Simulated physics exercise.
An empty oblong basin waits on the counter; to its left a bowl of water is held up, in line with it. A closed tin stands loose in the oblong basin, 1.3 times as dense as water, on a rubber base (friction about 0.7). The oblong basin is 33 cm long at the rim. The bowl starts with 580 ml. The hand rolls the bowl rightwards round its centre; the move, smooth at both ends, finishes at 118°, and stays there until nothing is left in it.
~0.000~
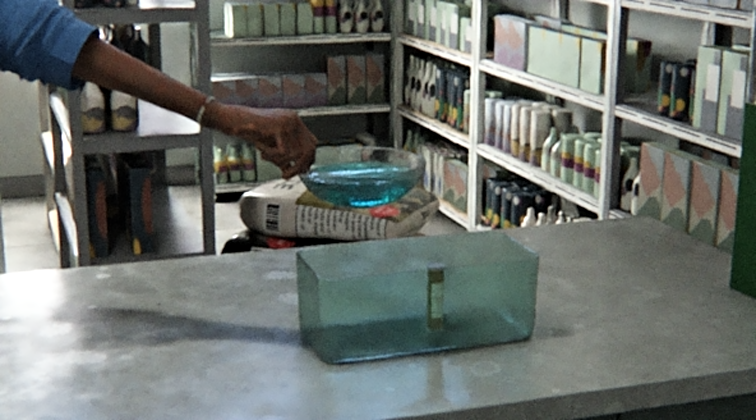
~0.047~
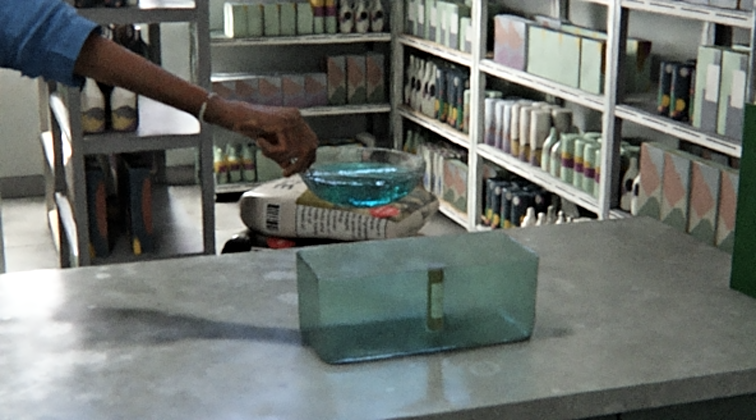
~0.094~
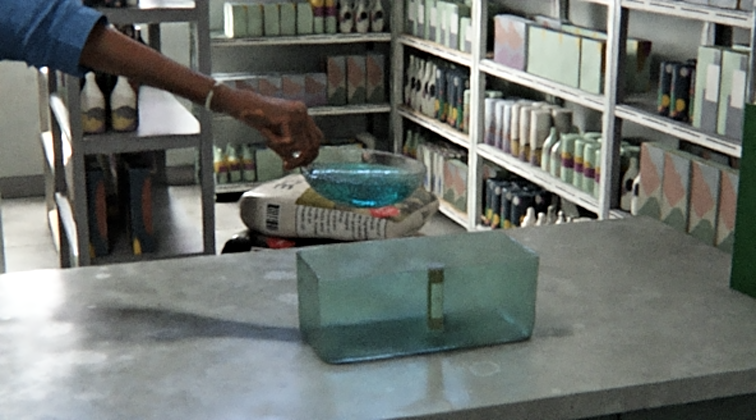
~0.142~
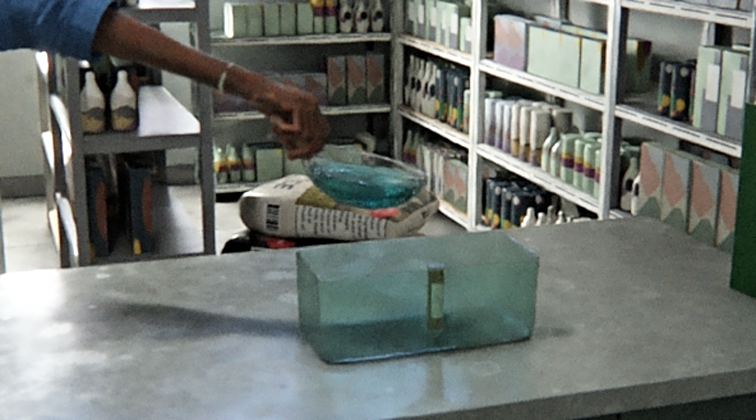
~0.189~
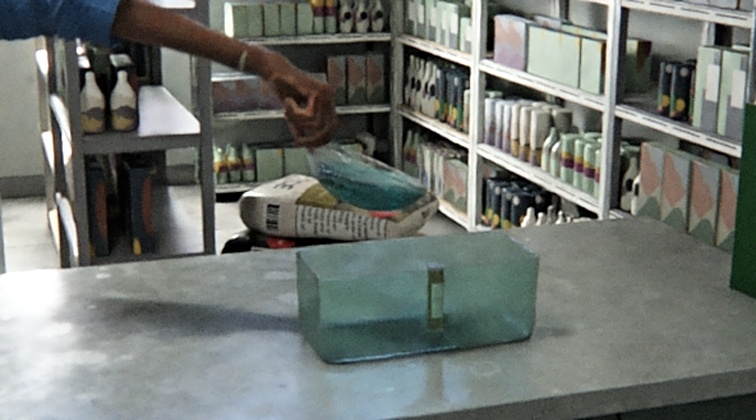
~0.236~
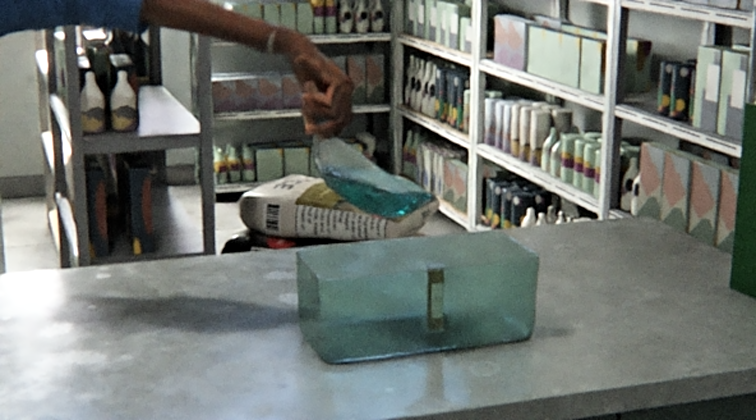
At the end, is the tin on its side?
It stays up.
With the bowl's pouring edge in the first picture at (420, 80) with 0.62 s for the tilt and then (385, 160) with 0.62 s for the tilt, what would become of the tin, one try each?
First it topples; then it falls.
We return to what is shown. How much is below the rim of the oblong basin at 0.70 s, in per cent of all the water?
Some 94 per cent.
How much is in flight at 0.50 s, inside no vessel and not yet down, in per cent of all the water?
Near 1 in a hundred.
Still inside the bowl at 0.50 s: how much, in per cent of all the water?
Some 0 per cent.
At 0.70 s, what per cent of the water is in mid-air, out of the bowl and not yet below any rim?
About 5 per cent.
By 0.50 s the tilt is 108° and 0 per cent is still to pour; the tin stands where it began.
By 0.70 s the tilt is 118° and 0 per cent is still to pour; the tin stands where it began.
By 0.90 s the tilt is 118° and 0 per cent is still to pour; the tin leans 5°.
By 1.12 s the tilt is 118° and 0 per cent is still to pour; the tin stands where it began.
At rest the tin stands where it began.
